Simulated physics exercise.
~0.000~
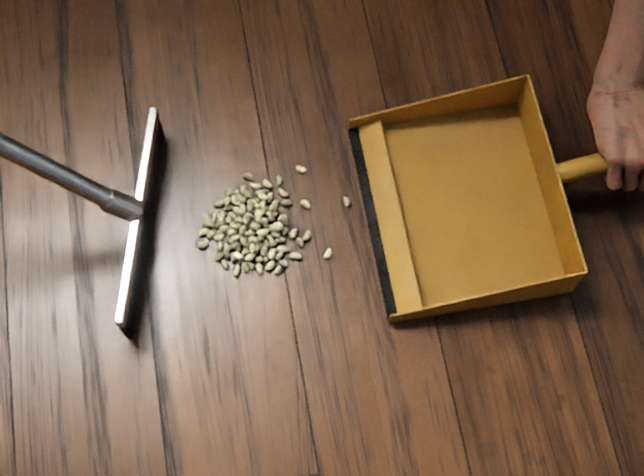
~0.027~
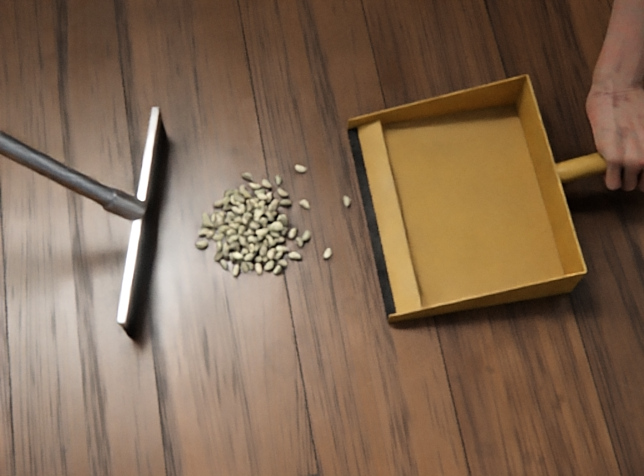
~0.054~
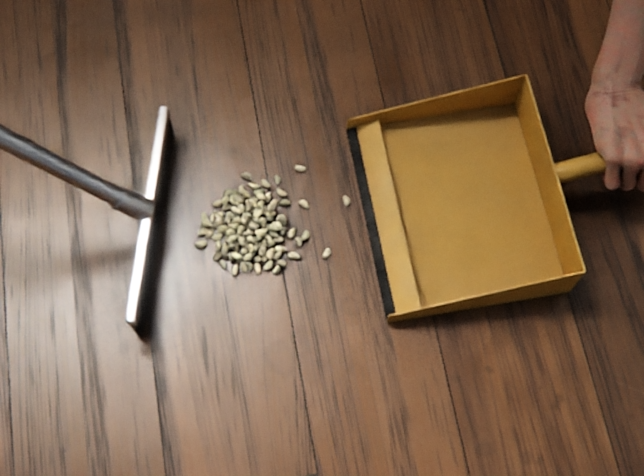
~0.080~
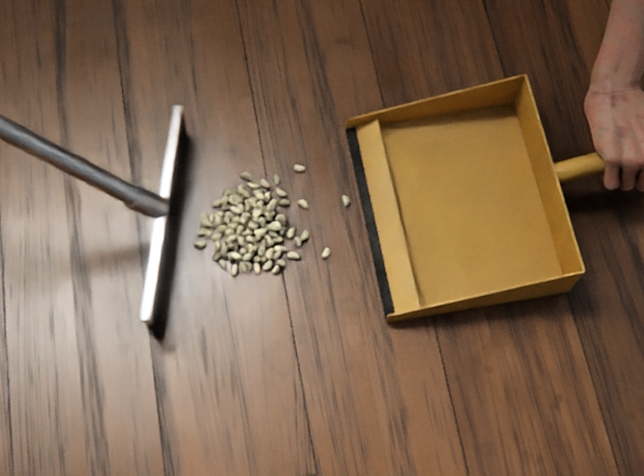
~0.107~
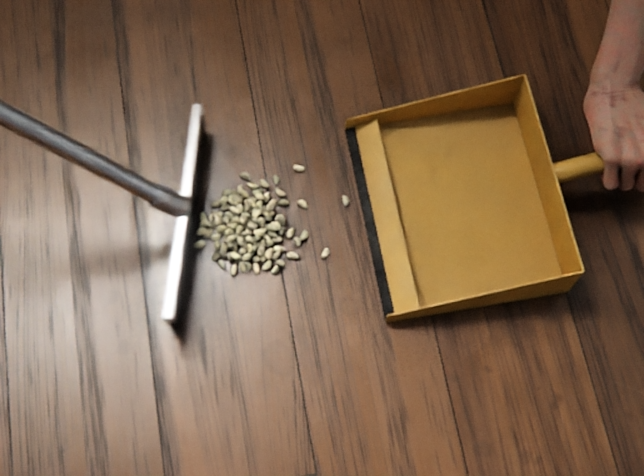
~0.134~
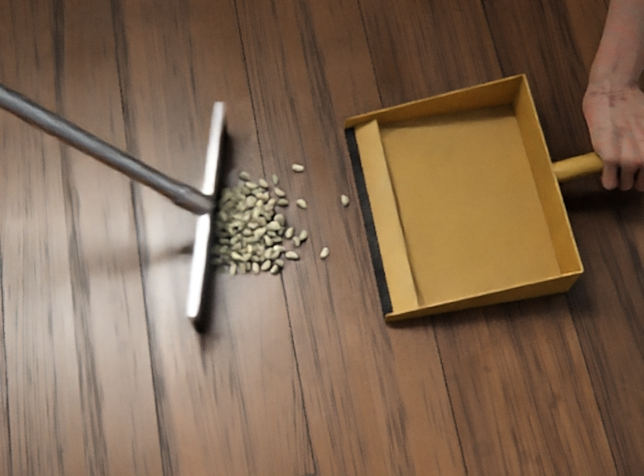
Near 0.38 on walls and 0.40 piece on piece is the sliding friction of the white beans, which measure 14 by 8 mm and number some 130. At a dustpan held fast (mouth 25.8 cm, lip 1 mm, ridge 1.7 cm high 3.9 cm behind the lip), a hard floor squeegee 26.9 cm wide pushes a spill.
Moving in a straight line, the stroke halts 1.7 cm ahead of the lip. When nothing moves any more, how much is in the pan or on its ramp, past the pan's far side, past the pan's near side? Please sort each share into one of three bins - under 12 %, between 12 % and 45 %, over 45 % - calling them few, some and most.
Pan: Some. Far side: Few. Near side: Few.
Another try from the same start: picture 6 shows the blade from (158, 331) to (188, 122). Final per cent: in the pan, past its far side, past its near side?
Final per cent - pan 15, far 0, near 5.
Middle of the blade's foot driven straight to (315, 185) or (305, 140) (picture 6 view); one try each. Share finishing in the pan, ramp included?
Close to 30 and 20 in a hundred, in that order.
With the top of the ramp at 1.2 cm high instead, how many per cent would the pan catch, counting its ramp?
45 %.
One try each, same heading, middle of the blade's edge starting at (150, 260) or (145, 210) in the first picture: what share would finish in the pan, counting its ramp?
First try about 45 per cent, second about 35 per cent.
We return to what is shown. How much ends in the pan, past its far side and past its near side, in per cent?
Well, the pan ends up with 40 percent, the far side with 0 percent, the near side with 0 percent.
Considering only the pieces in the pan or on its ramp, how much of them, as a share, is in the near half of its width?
About 60 percent of it.
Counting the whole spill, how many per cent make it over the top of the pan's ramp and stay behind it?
Something like 5 per cent of the whole.
After 0.22 s, middle of the blade 10 cm from the lip; 0 % over the lip, far side 0 %, near side 0 %.
After 0.27 s, middle of the blade 6 cm from the lip; 0 % over the lip, far side 0 %, near side 0 %.
After 0.47 s, middle of the blade 5 cm from the lip; 45 % over the lip, far side 0 %, near side 0 %.
By 2.4 s all is still; pan 40 %, far side 0 %, near side 0 %, in front of the lip or behind the blade 60 %.
